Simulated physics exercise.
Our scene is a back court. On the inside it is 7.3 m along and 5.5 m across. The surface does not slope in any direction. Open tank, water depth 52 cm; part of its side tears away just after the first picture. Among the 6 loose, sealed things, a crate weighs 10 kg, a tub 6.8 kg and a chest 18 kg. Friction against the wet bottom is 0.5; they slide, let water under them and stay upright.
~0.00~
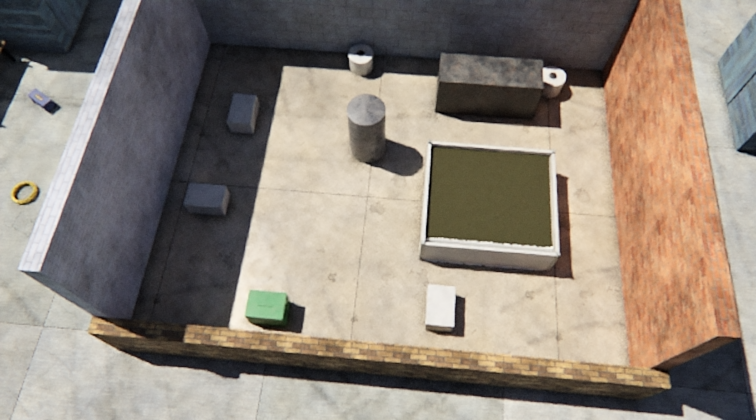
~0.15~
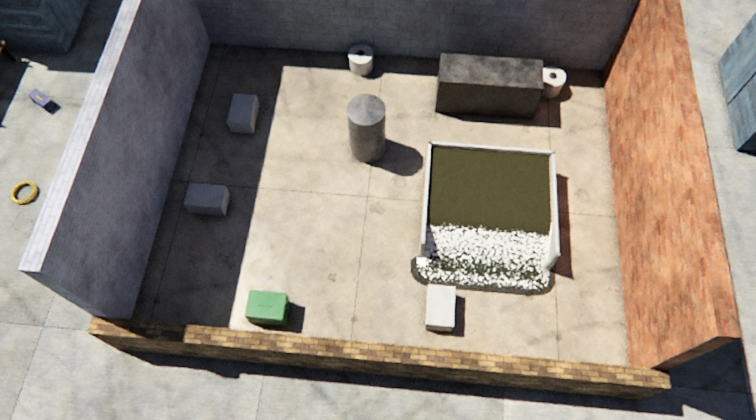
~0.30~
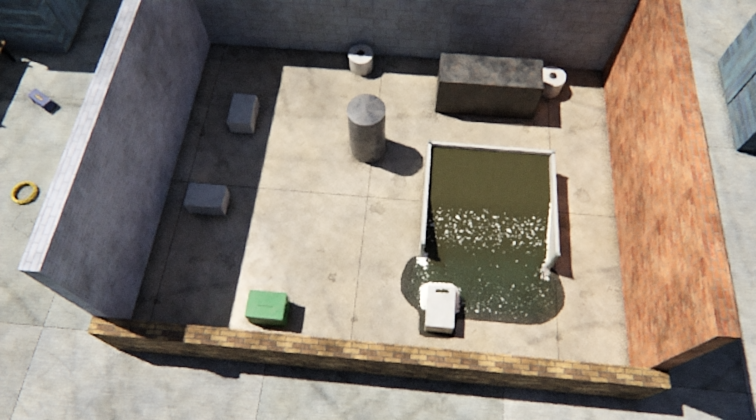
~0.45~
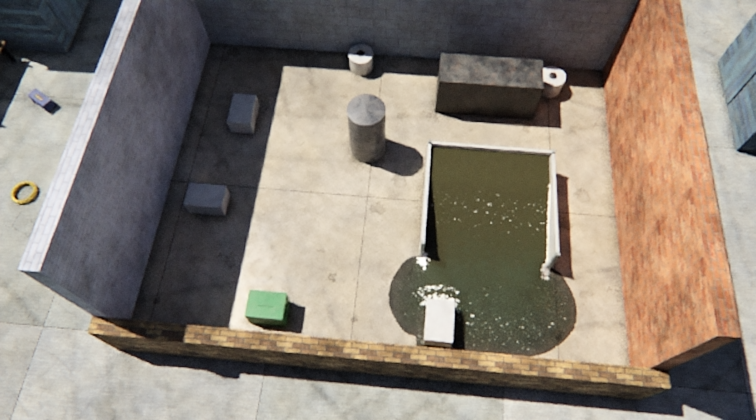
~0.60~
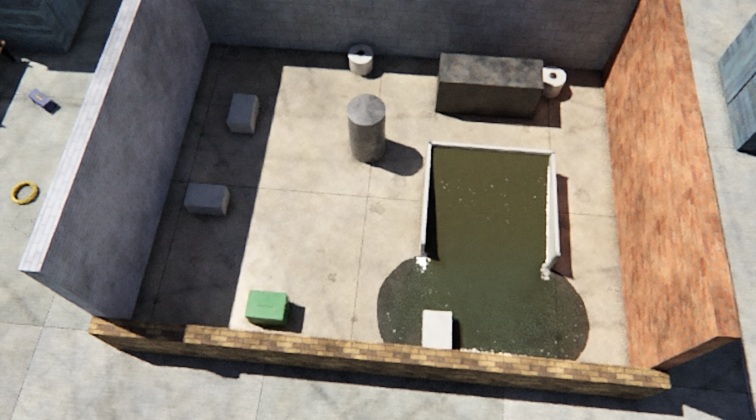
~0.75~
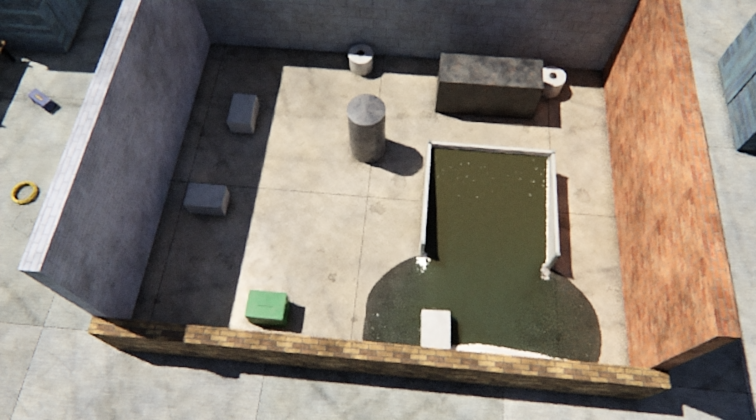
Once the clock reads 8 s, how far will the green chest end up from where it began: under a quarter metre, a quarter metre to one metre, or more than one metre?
Goes a long way.
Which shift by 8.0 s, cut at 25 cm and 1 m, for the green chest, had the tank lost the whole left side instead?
Under that change, the green chest budges a short distance.
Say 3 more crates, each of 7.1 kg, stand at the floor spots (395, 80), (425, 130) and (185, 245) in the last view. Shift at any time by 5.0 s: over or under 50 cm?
Within it, within it, beyond it.
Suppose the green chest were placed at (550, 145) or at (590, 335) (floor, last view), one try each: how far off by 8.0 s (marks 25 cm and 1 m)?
In that order: It goes a modest distance; it goes a long way.
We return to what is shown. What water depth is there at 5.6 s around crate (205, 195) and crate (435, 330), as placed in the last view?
Around 4 cm and 6 cm.
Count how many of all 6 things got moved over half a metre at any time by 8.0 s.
6 of them.
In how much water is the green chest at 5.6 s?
Close to 8 centimetres.
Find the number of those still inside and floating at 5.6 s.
The count is 3.
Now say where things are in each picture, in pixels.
The green chest at (266, 305) rests on the ground; 3.2 m2 under water; 0 of 6 have shifted, in the first frame.
The green chest at (266, 305) rests on the ground; 4.1 m2 under water; 0 of 6 have shifted, in the second frame.
The green chest at (266, 305), on the bottom; water covers 5.1 m2; 0 of 6 have shifted, in the third frame.
The green chest at (266, 305) rests on the ground; water covers 6.4 m2; 1 of 6 have shifted, in the fourth frame.
The green chest at (266, 305) rests on the ground; 7.4 m2 under water; 1 of 6 have shifted, in the fifth frame.
The green chest at (266, 305) rests on the ground; water covers 7.9 m2; 1 of 6 have shifted, in the sixth frame.
After 1.6 s the green chest is near (266, 305), 0.0 m from its start, aground; 1 afloat.
After 3.6 s the green chest is near (173, 258), 1.6 m from its start, aground; 0 afloat.
After 5.6 s the green chest is near (192, 199), 2.2 m from its start, afloat; 3 afloat.
After 8.0 s the green chest is near (207, 172), 2.5 m from its start, aground; 4 afloat.
